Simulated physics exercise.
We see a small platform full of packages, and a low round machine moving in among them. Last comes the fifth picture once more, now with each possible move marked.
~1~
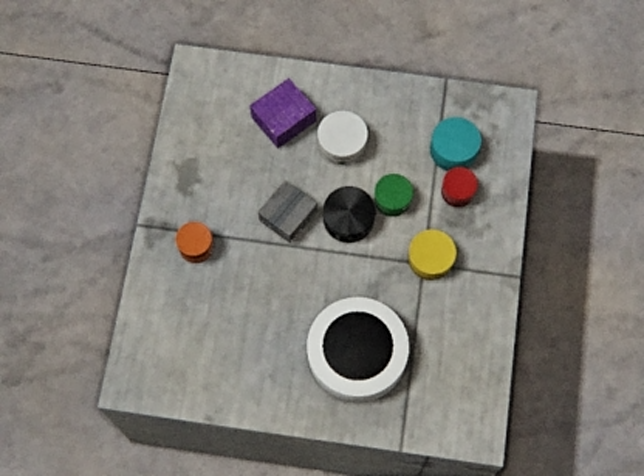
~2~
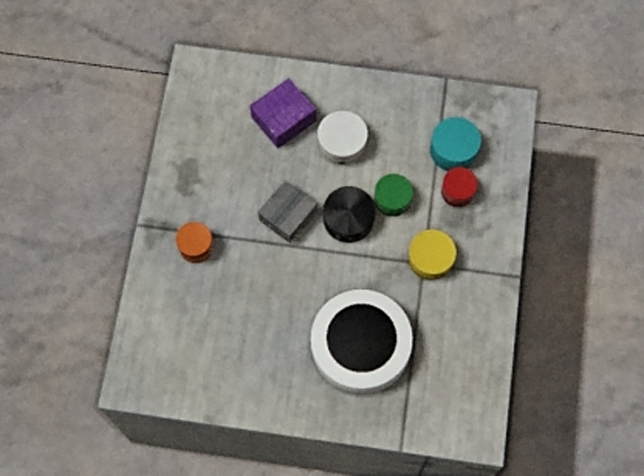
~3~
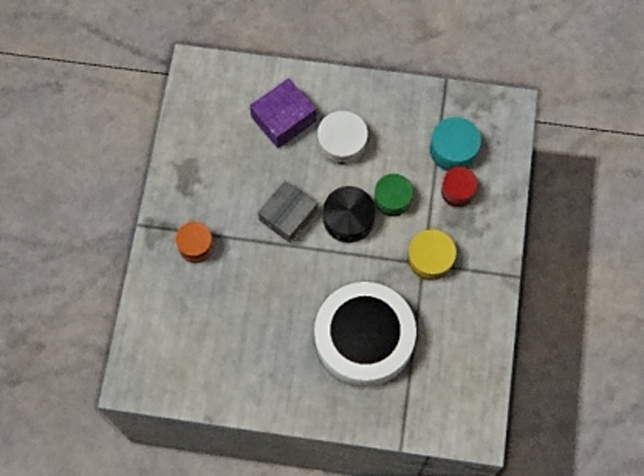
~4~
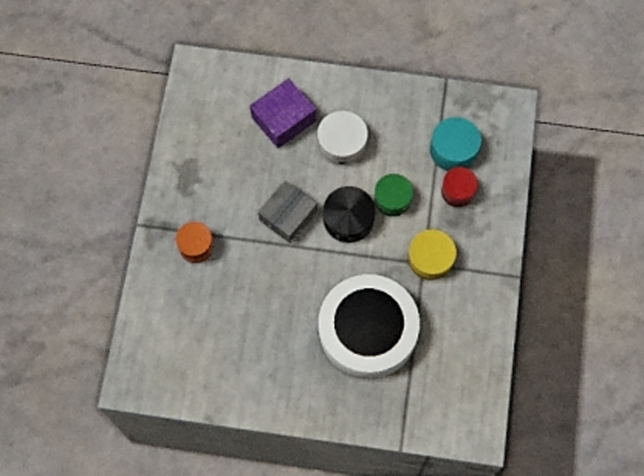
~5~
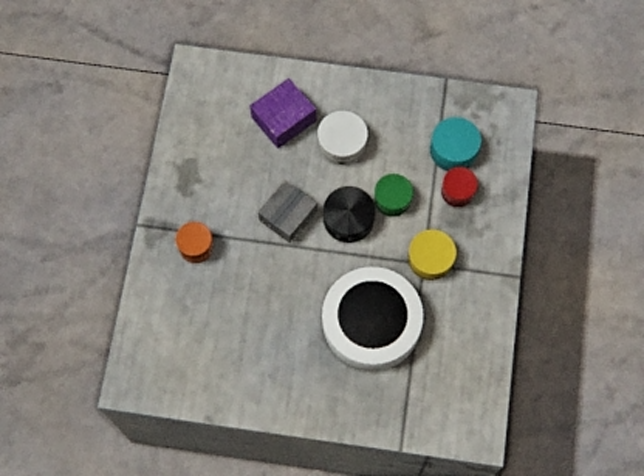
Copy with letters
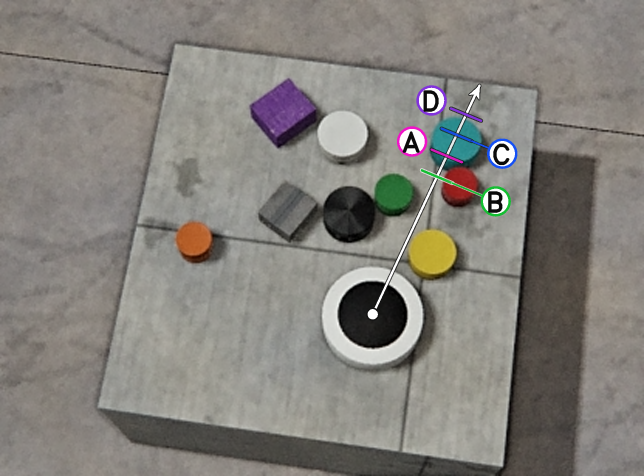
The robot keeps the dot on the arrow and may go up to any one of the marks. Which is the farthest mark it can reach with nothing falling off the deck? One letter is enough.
All is well up to C.
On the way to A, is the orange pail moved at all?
No.
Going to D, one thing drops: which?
The turquoise canister goes over.
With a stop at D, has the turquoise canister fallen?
By then, yes.
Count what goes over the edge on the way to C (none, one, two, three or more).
In all, none.
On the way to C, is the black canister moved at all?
Yes.
On the marked copy, A at (447, 156); B at (437, 177); C at (457, 135); D at (466, 115); the arrow from (373, 314) to (480, 85); the white dot at (373, 314).
Following C. Soon after the start, robot (403, 253); yellow pail (465, 222); red pail (460, 185).
Later, robot (433, 189); yellow pail (502, 204); red pail (490, 166).
In the end, robot (455, 141); turquoise canister (484, 86); red pail (518, 147); nothing has fallen.
As for the rest, A is safe but short; B is safe but short; D drops the turquoise canister.
